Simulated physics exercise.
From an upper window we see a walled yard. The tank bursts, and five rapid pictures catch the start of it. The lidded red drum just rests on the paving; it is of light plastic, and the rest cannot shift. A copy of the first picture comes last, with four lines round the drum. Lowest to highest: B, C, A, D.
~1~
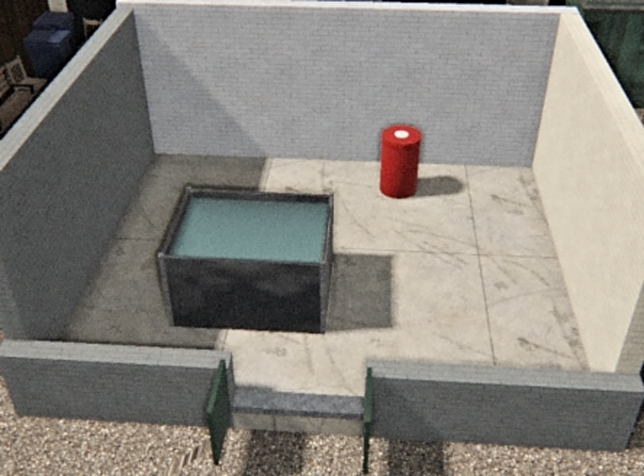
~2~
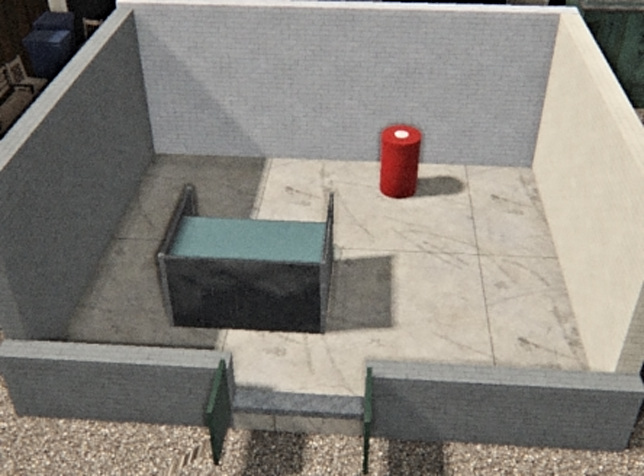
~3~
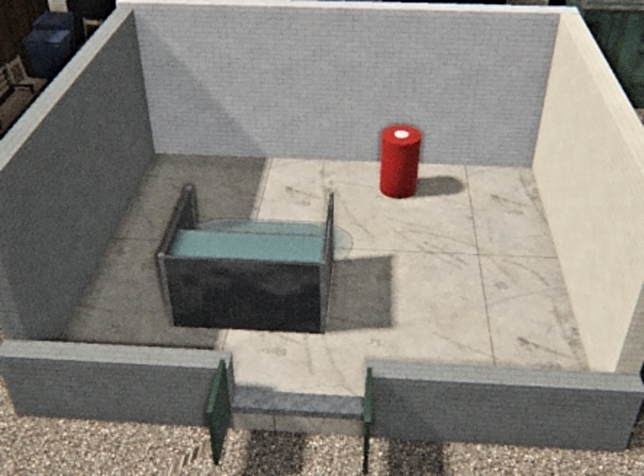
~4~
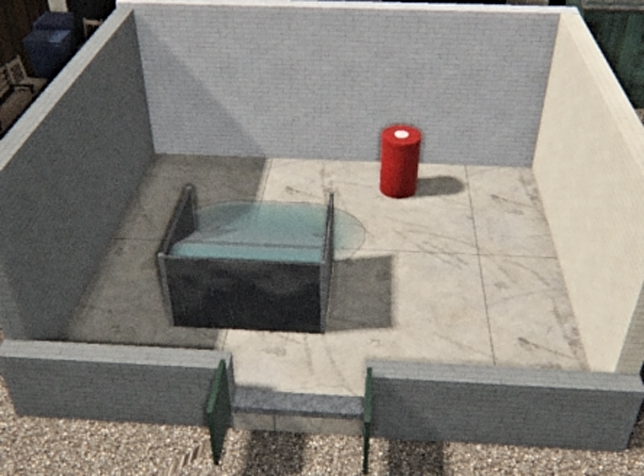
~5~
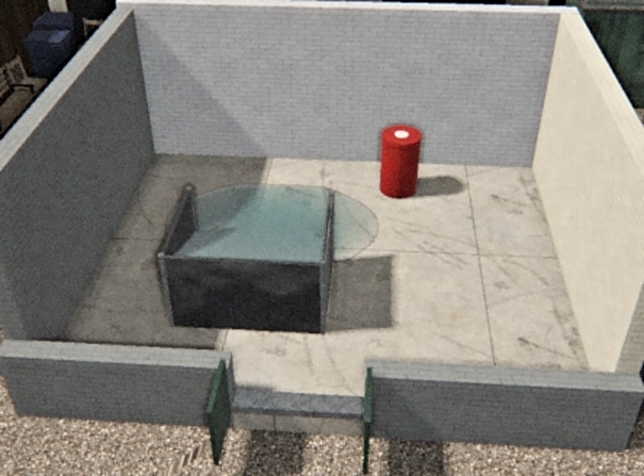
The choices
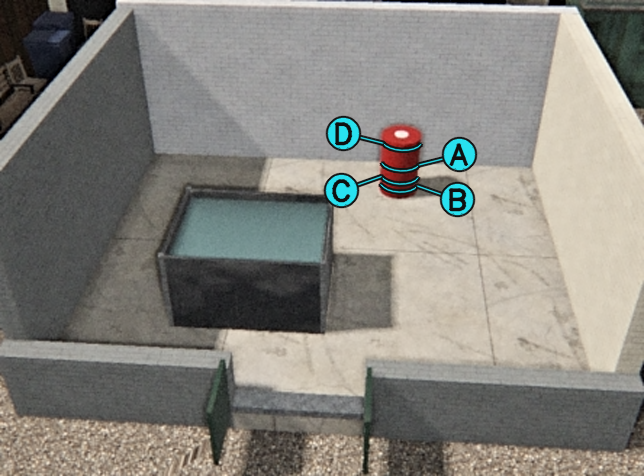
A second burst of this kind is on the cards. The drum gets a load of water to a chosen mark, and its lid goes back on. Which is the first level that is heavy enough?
I would pick level A.
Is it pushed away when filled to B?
Yes, it does.
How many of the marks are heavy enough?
Two of the four.
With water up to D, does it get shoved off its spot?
No, that is safe.
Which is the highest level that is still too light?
C.
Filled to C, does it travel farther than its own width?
No, it does not.
On the marked copy, A at (400, 170); B at (399, 192); C at (399, 184); D at (401, 150); from the bottom up B, C, A, D.
Choosing A, it does not move.
Choosing B, it is pushed about 4 times its own width away.
Choosing C, it is pushed about half its own width away.
Choosing D, it does not move.
